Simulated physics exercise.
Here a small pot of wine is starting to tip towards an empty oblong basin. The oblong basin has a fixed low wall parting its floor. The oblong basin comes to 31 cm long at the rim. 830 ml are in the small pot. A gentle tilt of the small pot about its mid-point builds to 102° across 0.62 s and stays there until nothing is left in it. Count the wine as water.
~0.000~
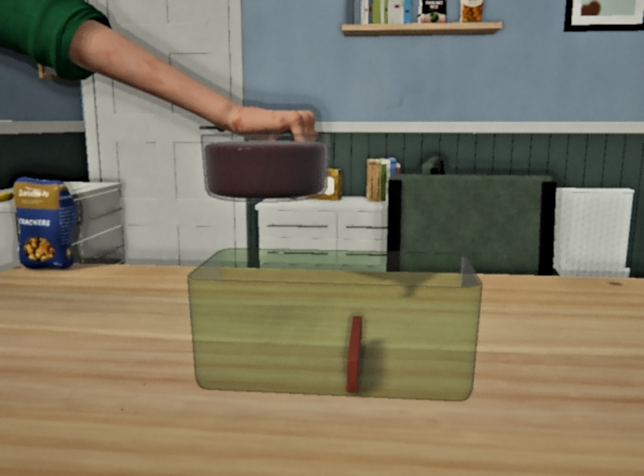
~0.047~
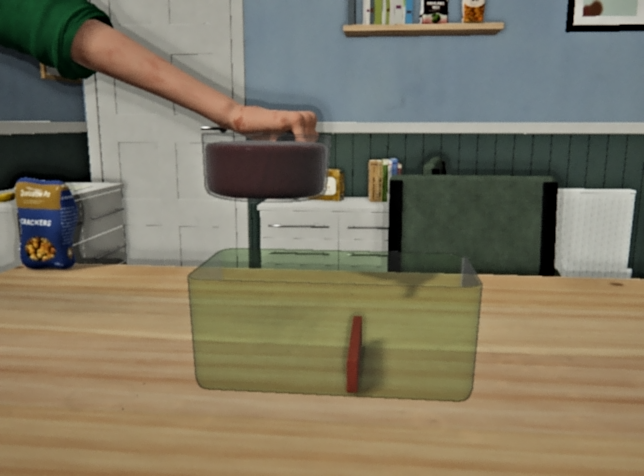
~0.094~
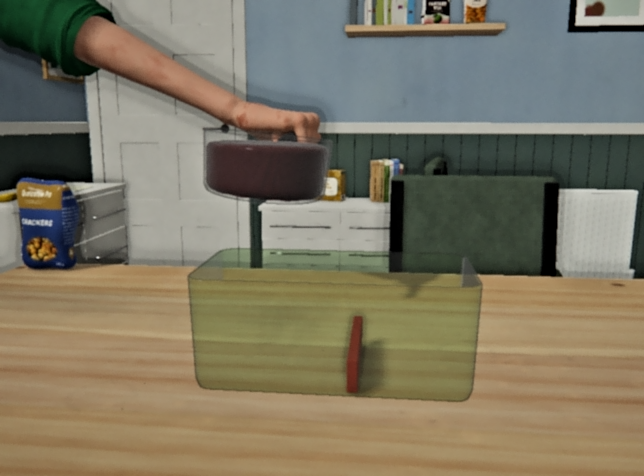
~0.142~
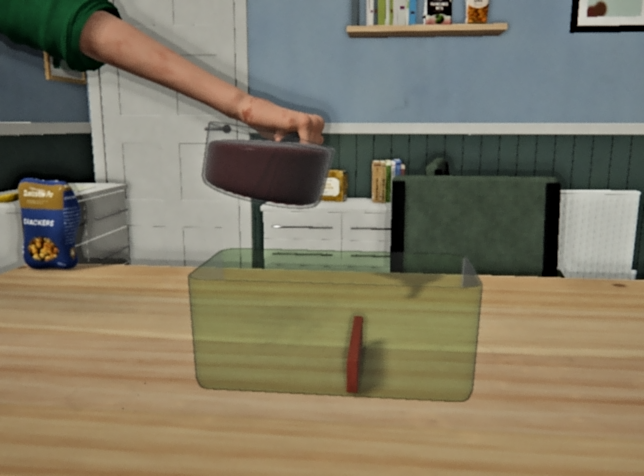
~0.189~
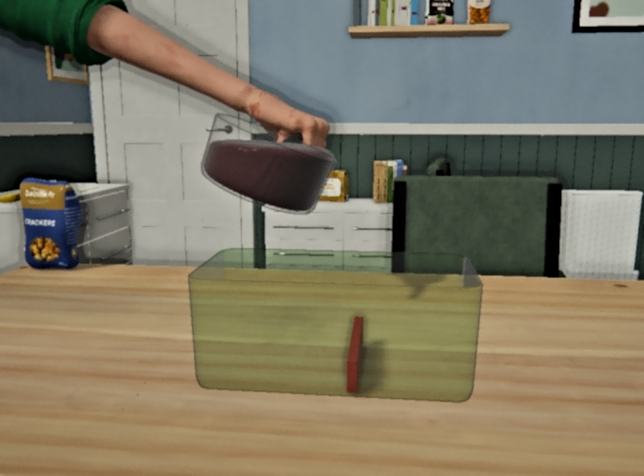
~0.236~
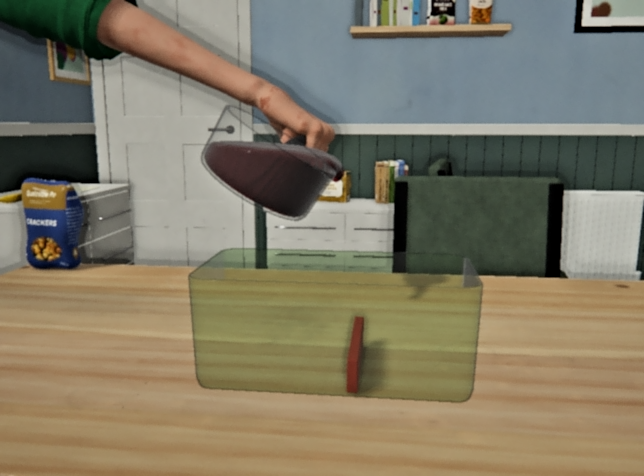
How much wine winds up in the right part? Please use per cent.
About 59 per cent.
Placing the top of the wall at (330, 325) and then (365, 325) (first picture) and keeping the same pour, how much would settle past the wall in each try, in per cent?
Roughly 85 per cent, then 50 per cent.
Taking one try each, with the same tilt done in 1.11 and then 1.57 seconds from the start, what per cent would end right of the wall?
The first try gives around 70 percent, the second around 75 percent.
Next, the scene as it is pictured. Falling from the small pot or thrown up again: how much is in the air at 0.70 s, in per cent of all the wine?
About 6 per cent.
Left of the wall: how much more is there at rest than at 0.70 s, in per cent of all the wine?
Around 16 in a hundred.
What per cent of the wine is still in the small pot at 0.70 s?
Around 5 percent of it.
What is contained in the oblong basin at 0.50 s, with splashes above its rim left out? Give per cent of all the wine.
About 40%.
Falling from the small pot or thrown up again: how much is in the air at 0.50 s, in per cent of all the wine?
Around 36 in a hundred.
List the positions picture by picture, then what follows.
In the first picture, it leans 0°; its right rim is at (328, 137); the wine meets the walls at (209, 144) and (326, 145); the oblong basin's rim runs from (205, 264) to (472, 271); the wall's top is at (355, 337).
In the second picture, it leans 1°; its right rim is at (329, 139); the wine meets the walls at (209, 144) and (327, 145).
In the third picture, it leans 6°; its right rim is at (331, 144); the wine meets the walls at (211, 143) and (329, 147).
In the fourth picture, it leans 13°; its right rim is at (333, 152); the wine meets the walls at (213, 142) and (332, 149).
In the fifth picture, it leans 22°; its right rim is at (334, 163); the wine meets the walls at (213, 144) and (335, 157); 2 per cent is over the edge.
In the sixth picture, it leans 32°; its right rim is at (334, 175); the wine meets the walls at (212, 144) and (325, 163); 7 per cent is over the edge.
Then, 0.50 s in, the tilt is 93° and 23 per cent is still to pour, 2 is left of the wall and 39 right of it.
Then, 0.70 s in, the tilt is 102° and 5 per cent is still to pour, 24 is left of the wall and 66 right of it.
Then, 0.90 s in, the tilt is 102° and 1 per cent is still to pour, 37 is left of the wall and 61 right of it.
Then, 1.12 s in, the tilt is 102° and 0 per cent is still to pour, 40 is left of the wall and 59 right of it.
Finally, 40 per cent lies left of the wall, 59 right of it and 1 outside.
